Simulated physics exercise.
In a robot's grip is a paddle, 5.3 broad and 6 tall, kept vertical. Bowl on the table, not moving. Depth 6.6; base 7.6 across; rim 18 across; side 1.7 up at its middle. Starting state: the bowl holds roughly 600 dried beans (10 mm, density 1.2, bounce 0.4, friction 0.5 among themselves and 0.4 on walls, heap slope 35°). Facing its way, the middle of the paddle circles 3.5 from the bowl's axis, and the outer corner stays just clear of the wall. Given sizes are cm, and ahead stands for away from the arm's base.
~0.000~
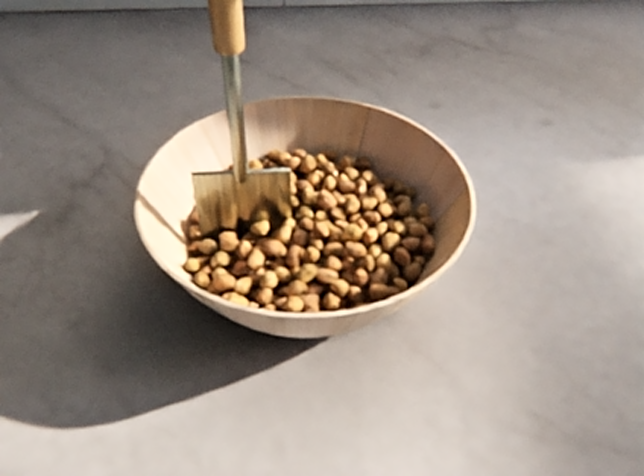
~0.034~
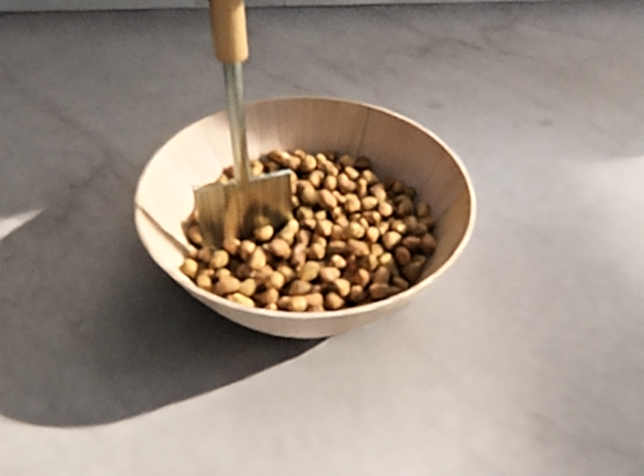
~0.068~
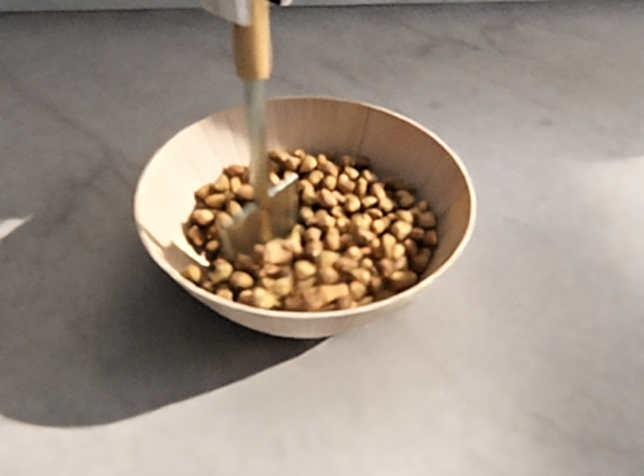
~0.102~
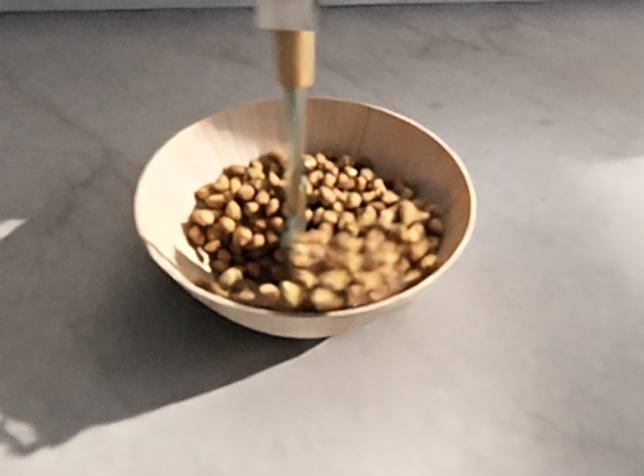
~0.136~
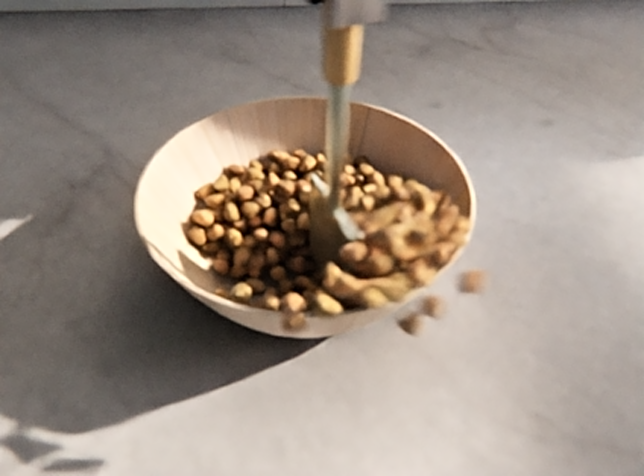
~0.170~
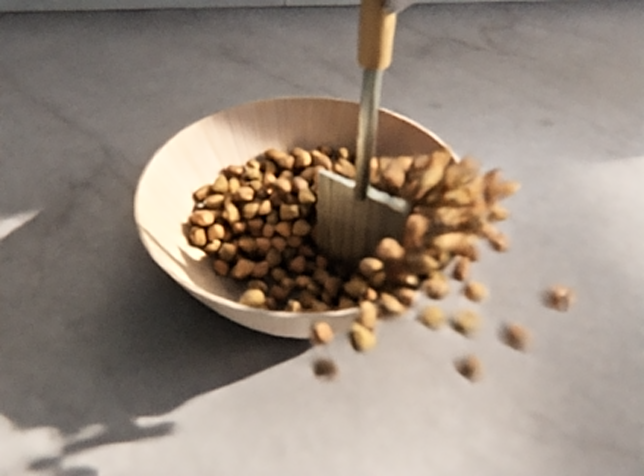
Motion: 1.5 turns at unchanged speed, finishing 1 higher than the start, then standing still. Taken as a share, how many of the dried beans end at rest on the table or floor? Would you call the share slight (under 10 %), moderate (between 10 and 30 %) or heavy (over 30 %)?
I would call it heavy.
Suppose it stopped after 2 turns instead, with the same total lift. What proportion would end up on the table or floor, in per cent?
Estimate: Near 45 %.
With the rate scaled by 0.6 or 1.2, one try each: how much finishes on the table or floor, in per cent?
I'd expect near 20 per cent, then near 45 per cent.
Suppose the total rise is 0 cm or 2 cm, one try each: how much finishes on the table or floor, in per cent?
First try about 45 per cent, second about 30 per cent.
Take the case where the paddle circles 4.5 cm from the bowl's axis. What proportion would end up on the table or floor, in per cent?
Around 30 in a hundred.
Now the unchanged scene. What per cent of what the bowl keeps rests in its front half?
Roughly 45 per cent.
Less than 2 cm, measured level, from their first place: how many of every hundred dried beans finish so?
That comes to some 5 per cent.
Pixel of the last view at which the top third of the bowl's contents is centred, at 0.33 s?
That third sits centred at about (244, 144).
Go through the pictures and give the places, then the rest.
Paddle neck at (239, 148), 0° round; upper third of the load around (315, 226), from x 190 to 430, top at y 155; 602 in the bowl, in the first frame.
Paddle neck at (241, 157), 14° round; upper third of the load around (314, 228), from x 190 to 430, top at y 155, in the second frame.
Paddle neck at (260, 176), 45° round; upper third of the load around (324, 243), from x 190 to 430, top at y 155, in the third frame.
Paddle neck at (295, 185), 77° round; upper third of the load around (348, 250), from x 195 to 435, top at y 155; 600 in the bowl, 2 in flight or on the tool, in the fourth frame.
Paddle neck at (335, 181), 109° round; upper third of the load around (383, 235), from x 195 to 470, top at y 155; 592 in the bowl, 10 in flight or on the tool, in the fifth frame.
Paddle neck at (364, 165), 140° round; upper third of the load around (416, 205), from x 195 to 555, top at y 155; 571 in the bowl, 31 in flight or on the tool, in the sixth frame.
By 0.33 s, 293° round, highest piece 11 above the table; 467 in the bowl, 65 on the table or floor, 70 in flight or on the tool.
By 0.50 s, 85° round, highest piece 9 above the table; 410 in the bowl, 172 on the table or floor, 20 in flight or on the tool.
By 0.78 s, 180° round, highest piece 6 above the table; 373 in the bowl, 228 on the table or floor, 1 in flight or on the tool.
By 1.48 s, 180° round, highest piece 6 above the table; 373 in the bowl, 229 on the table or floor.
Final count, 373 in the bowl, 229 on the table or floor. That is 38 % on the table or floor.
